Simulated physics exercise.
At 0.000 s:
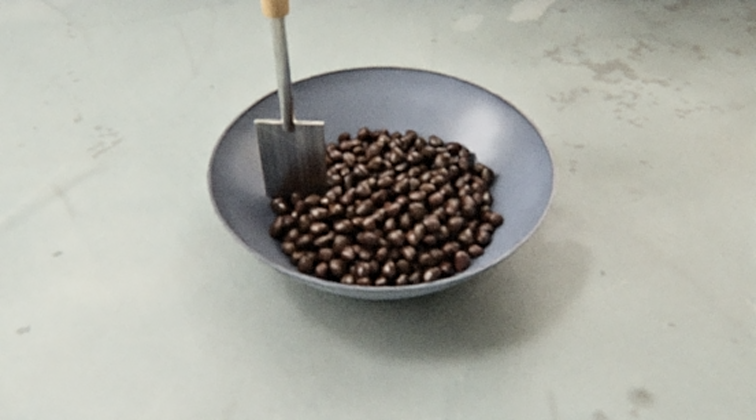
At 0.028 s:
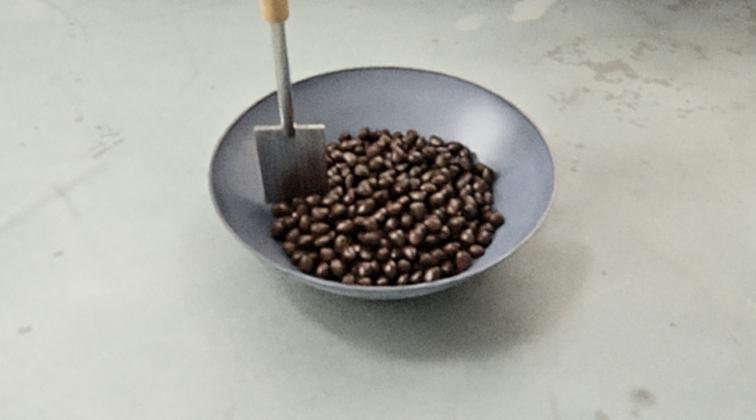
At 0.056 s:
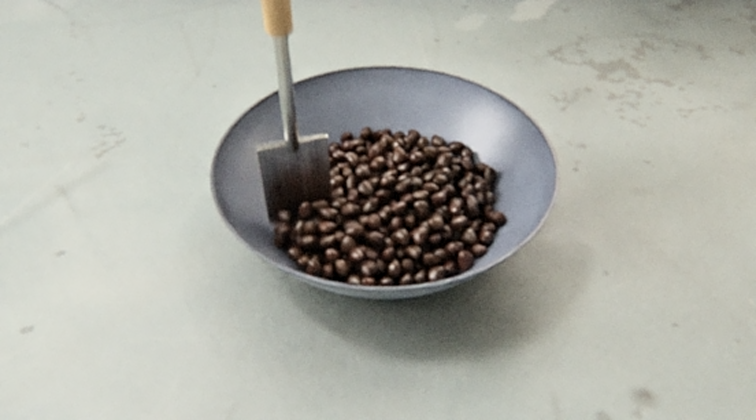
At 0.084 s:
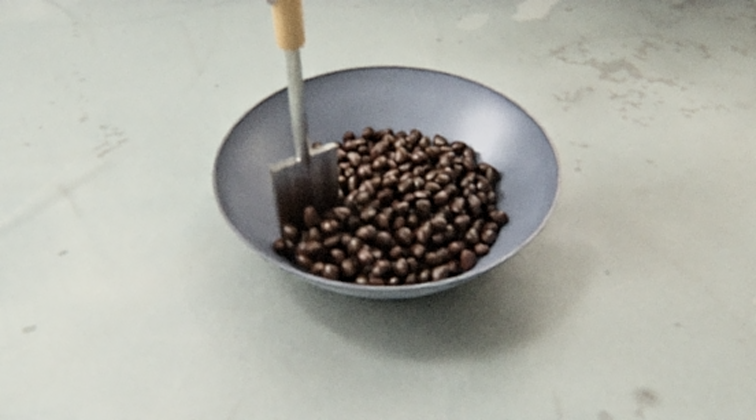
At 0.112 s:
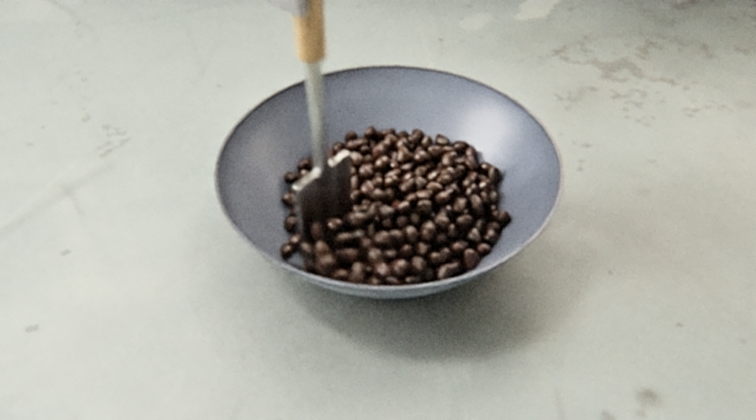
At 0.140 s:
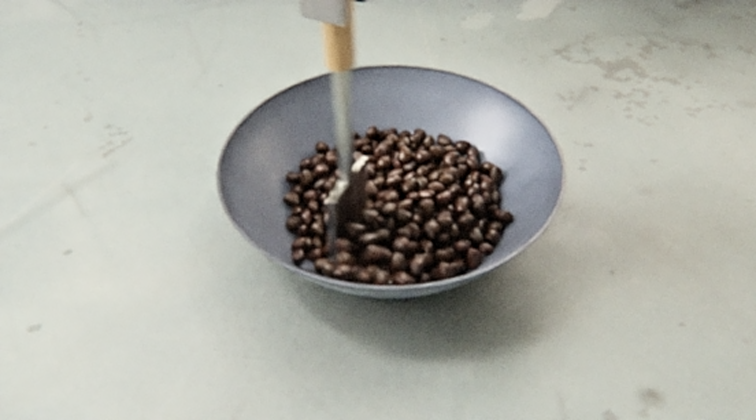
A metal spatula with a wooden handle, held upright by a gripper, sweeps from the left side of a blue-grey bowl along its near side toward the right, turning as it pushes through a heap of dark brown beans.
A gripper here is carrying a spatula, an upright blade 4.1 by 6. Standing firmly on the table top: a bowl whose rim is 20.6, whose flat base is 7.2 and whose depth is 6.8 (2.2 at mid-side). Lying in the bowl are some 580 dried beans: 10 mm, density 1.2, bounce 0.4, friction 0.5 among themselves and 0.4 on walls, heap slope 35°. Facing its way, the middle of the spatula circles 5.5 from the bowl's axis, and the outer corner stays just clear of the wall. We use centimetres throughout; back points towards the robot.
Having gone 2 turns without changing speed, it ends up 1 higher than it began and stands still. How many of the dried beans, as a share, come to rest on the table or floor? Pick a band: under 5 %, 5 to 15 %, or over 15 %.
5 to 15 %.
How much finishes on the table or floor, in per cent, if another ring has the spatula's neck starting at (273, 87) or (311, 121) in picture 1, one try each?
0 and 5 %.
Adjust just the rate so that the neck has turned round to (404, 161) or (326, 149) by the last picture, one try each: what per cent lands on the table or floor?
Roughly 20 per cent on the first try and 5 per cent on the second.
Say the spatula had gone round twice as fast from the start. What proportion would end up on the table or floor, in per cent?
In that case some 25 per cent.
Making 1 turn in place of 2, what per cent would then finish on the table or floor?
It would be around 5 per cent.
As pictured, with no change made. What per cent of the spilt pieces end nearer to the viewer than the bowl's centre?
Estimate: Some 30 in a hundred.
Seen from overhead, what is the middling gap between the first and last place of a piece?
Distance: Close to 2 cm.
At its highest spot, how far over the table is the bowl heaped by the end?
About 6.5 cm.
By 0.58 s, 325° round, highest piece 9 above the table; 556 in the bowl, 19 on the table or floor, 7 in flight or on the tool.
By 1.03 s, 221° round, highest piece 8 above the table; 541 in the bowl, 39 on the table or floor, 2 in flight or on the tool.
By 1.45 s, 0° round, highest piece 6 above the table; 540 in the bowl, 42 on the table or floor.
By 2.15 s, 0° round, highest piece 6 above the table; 540 in the bowl, 42 on the table or floor.
Final count, 540 in the bowl, 42 on the table or floor. That is 7 % on the table or floor.
